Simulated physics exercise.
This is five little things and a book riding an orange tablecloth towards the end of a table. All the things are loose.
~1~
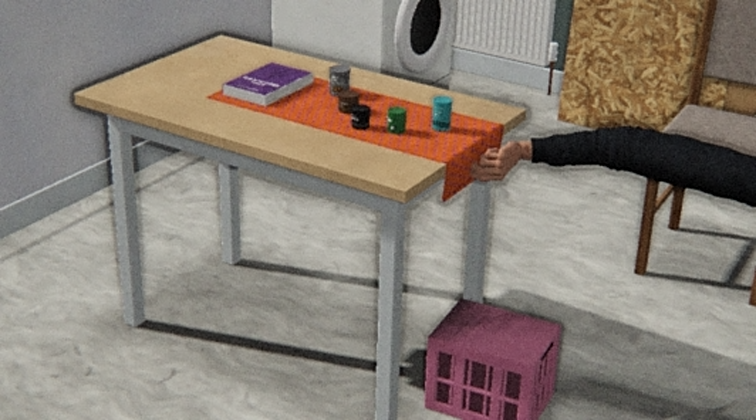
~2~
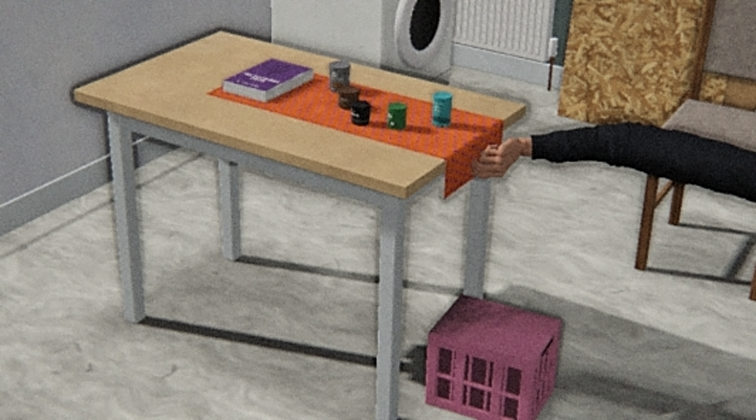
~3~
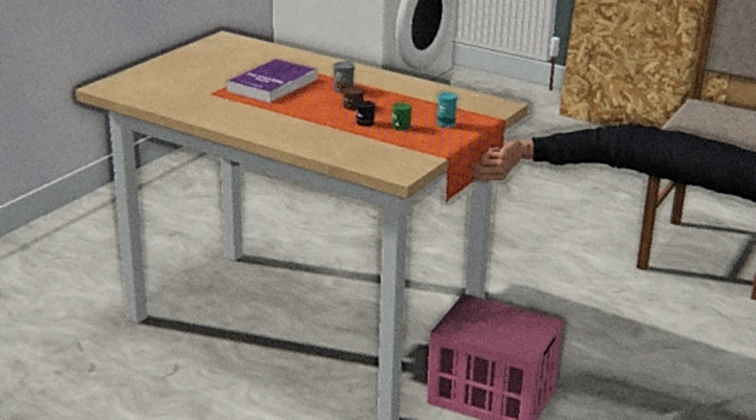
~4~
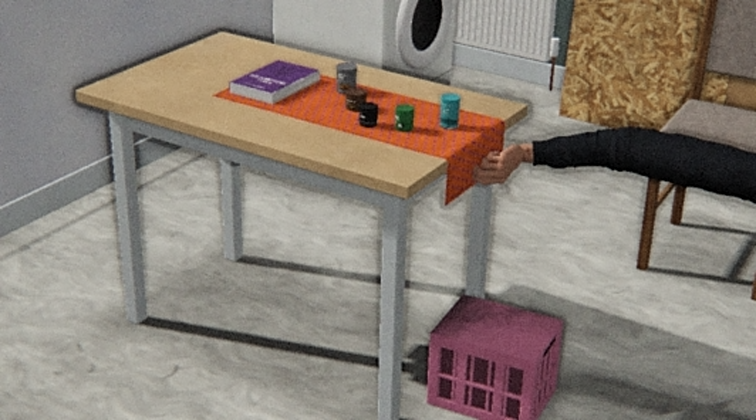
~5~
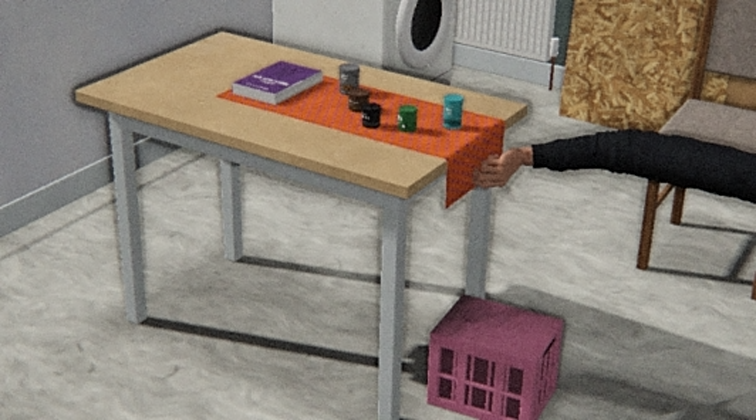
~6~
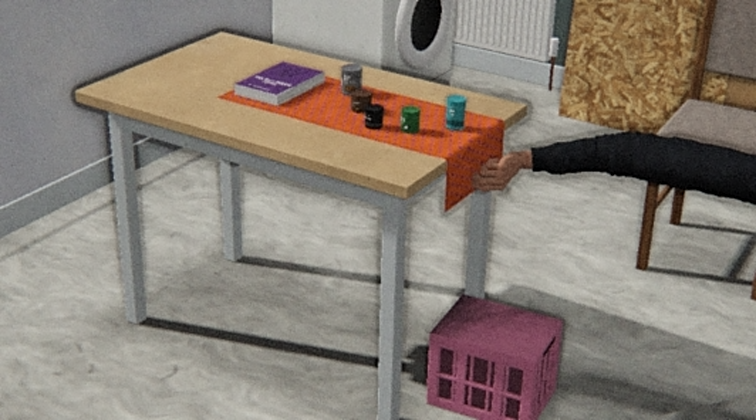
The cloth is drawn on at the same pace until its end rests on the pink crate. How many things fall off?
Over the edge go four.
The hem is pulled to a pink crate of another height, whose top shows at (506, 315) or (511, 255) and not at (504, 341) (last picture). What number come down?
In that case 3 and 1.
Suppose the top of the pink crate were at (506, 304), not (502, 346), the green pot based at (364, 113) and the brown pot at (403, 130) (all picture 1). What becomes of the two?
The green pot holds on; the brown pot comes down.
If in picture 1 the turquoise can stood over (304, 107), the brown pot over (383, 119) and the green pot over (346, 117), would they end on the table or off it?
The turquoise can survives; the brown pot drops off; the green pot drops off.
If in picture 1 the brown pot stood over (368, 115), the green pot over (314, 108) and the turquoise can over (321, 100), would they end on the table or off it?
The brown pot drops off, the green pot stays on, the turquoise can survives.
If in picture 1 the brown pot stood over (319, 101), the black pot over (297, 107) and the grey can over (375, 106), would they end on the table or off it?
The brown pot survives, the black pot does not fall, the grey can drops off.
Early on, hem near (472, 262); turquoise can and green pot gone.
Midway, hem near (471, 299); turquoise can, green pot and black pot gone.
Finally, hem on the crate; turquoise can, green pot, black pot and brown pot gone. The table loses four.
